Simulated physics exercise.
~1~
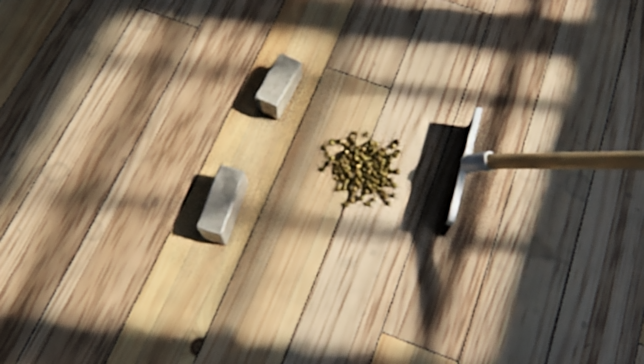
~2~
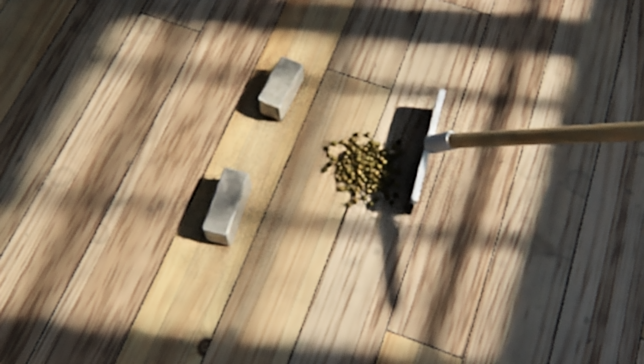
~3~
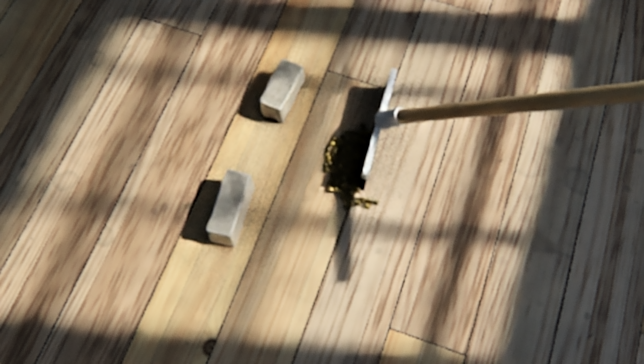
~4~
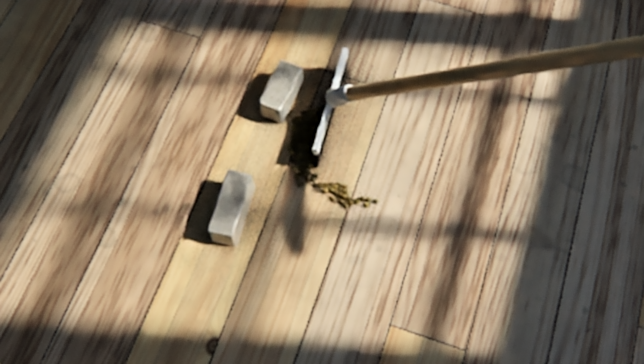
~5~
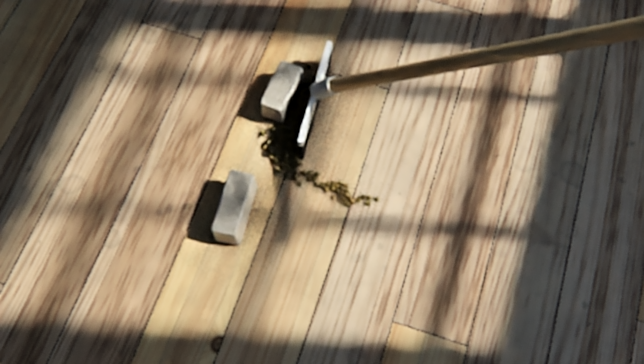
Squeegee pushing a pile of small greenish lentils leftward across wooden floorboards, stopping against one grey block with a trail left behind.
